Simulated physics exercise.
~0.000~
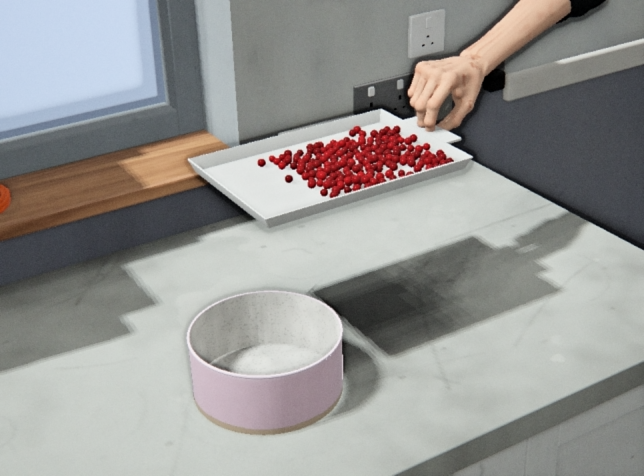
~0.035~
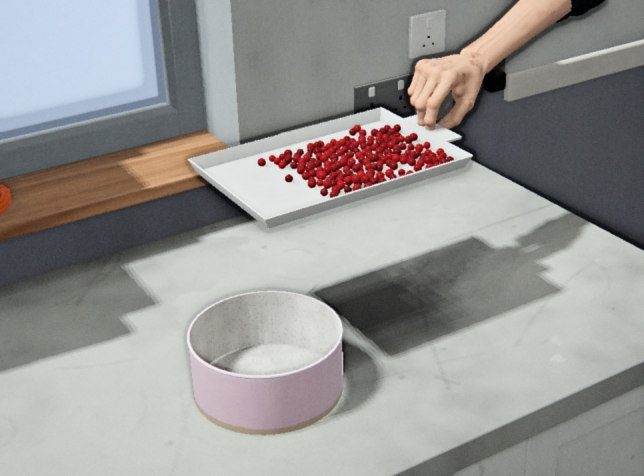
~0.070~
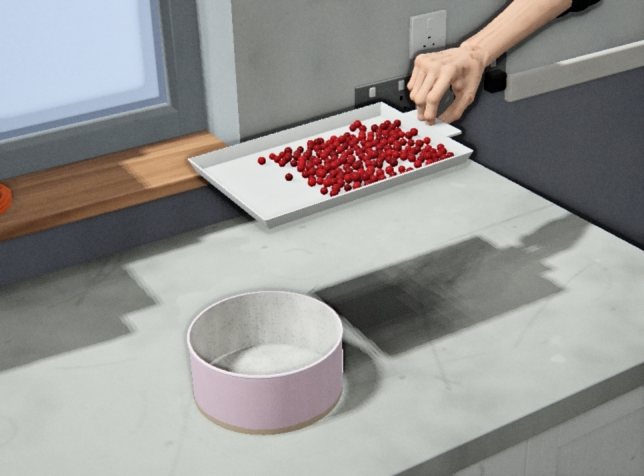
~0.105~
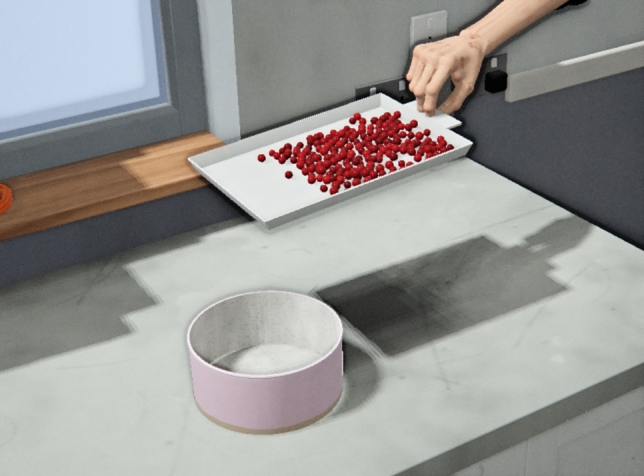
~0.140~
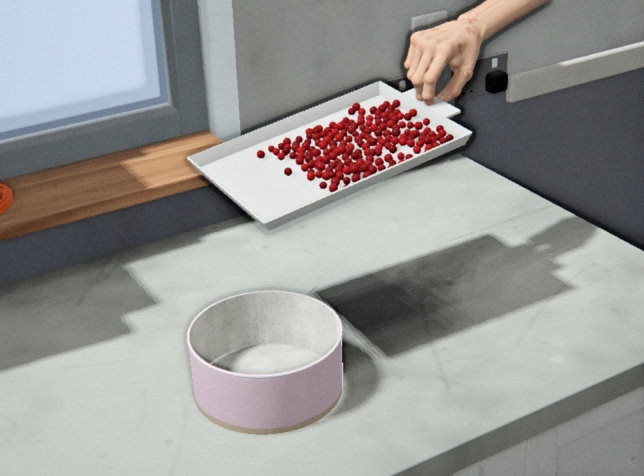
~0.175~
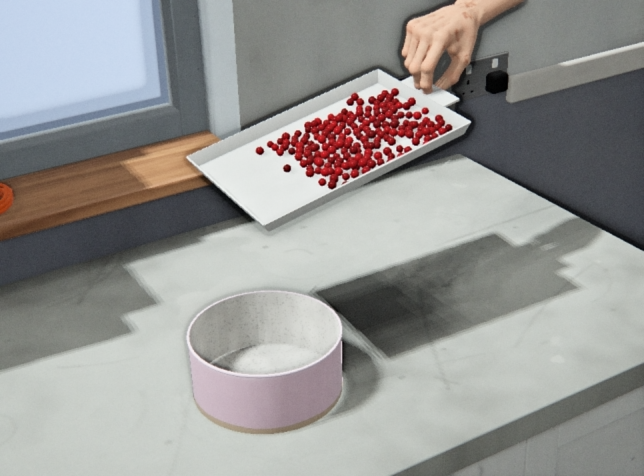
A white tray of red cranberries tilts slightly as a hand raises its right end.
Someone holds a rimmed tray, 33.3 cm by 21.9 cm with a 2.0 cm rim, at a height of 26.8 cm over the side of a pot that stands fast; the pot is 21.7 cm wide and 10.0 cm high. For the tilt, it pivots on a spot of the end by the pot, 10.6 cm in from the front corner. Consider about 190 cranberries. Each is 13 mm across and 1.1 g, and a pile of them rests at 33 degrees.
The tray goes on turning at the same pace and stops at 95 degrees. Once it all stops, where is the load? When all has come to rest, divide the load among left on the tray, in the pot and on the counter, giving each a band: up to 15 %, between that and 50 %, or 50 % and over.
Tray: Up to 15 %; pot: 50 % and over; counter: Between 15 and 50 %.
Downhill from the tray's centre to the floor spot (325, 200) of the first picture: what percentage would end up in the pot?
I'd say close to 85 %.
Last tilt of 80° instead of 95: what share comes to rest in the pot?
Result: Close to 70 %.
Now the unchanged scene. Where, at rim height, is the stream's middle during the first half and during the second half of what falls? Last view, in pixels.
Around (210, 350), then (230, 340).
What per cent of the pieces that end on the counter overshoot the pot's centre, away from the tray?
Some 100 per cent.
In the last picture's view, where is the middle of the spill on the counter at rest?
Spill centre at rest: About (125, 442).
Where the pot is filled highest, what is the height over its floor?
Some 3.0 cm up.
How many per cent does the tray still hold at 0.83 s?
Close to 30 in a hundred parts of the load.
Then, at 0.57 s, tilt 52 degrees; the tray holds 100 %, the pot 0 %.
After 0.83 s, tilt 78 degrees; the tray holds 30 %, the pot 15 %.
After 1.20 s, tilt 95 degrees; the tray holds 0 %, the pot 70 %.
At rest (1.9 s), tray 0 %, pot 70 %, counter 30 %.
